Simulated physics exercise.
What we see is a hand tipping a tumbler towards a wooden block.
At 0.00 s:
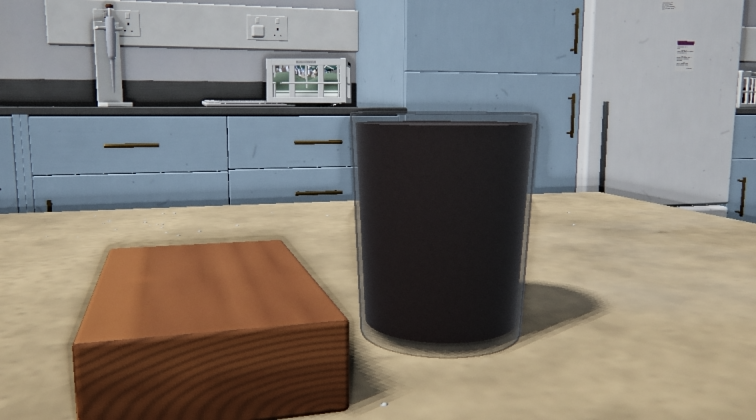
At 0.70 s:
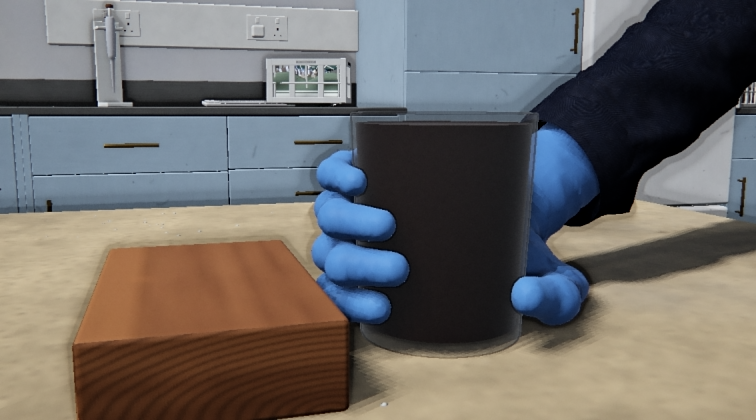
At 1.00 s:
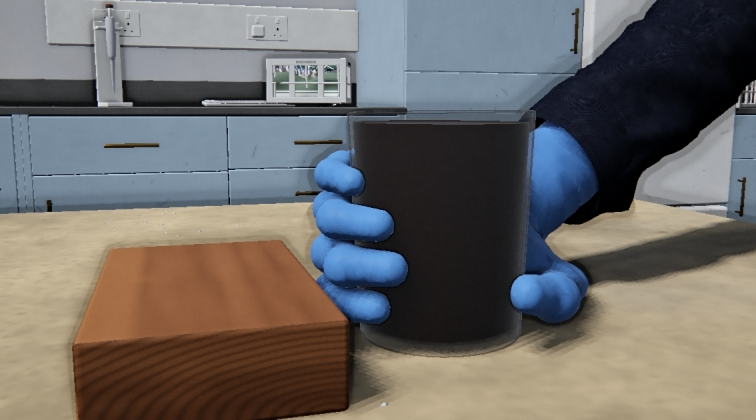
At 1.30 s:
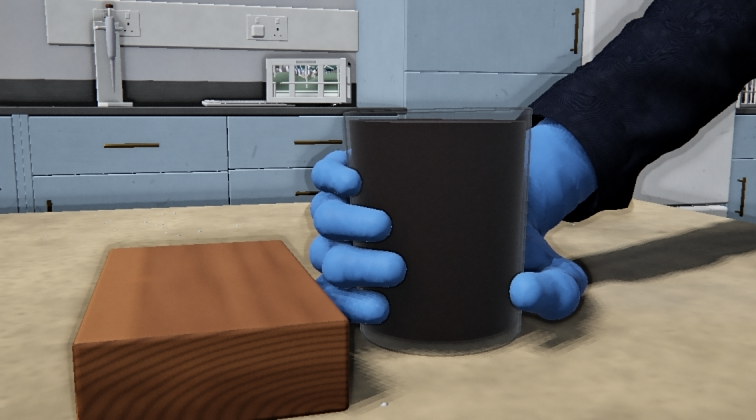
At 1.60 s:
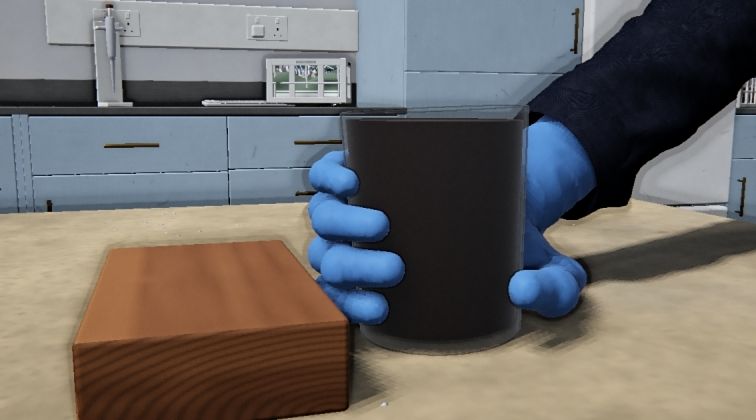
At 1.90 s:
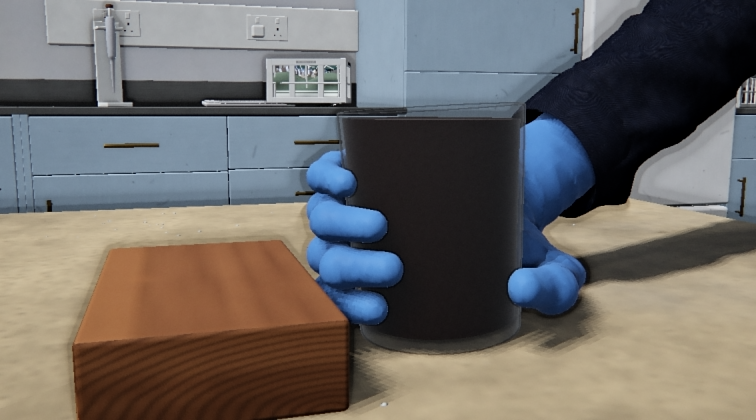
On a kitchen counter, a clear tumbler nearly full of something dark stands upright to the right of a wooden block. A blue-gloved hand in a dark sleeve comes in from the right and grips it. The hand then slowly tilts the tumbler slightly left, its top shifting towards the block.
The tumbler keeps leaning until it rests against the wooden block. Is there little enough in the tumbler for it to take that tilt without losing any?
No, some comes out.
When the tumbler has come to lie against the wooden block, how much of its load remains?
That comes to 80 per cent, as I see it.
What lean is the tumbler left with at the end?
35°, roughly.
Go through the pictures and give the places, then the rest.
In the first picture, it stands upright; tumbler (442, 218) nearly full.
The second picture shows a hand takes hold; tumbler nearly full, surface at (443, 125); wooden block (207, 316).
In the third picture, the top moves towards the wooden block; tumbler (440, 216) nearly full.
The fourth picture shows on the way over; tumbler nearly full, surface at (437, 123); wooden block (207, 316).
In the fifth picture, it is leaning; tumbler (436, 214) nearly full.
The sixth picture shows tipping on its foot; tumbler nearly full, surface at (431, 121); wooden block (207, 316).
After 2.5 s, the tumbler leans by about 15°; some has gone over its rim; nearly all of the coffee is inside.
After 3.1 s, the tumbler leans by about 30°; some has gone over its rim; about three quarters of the coffee is inside.
After 4.5 s, the tumbler leans by about 35°, against the wooden block; some has gone over its rim; about three quarters of the coffee is inside.
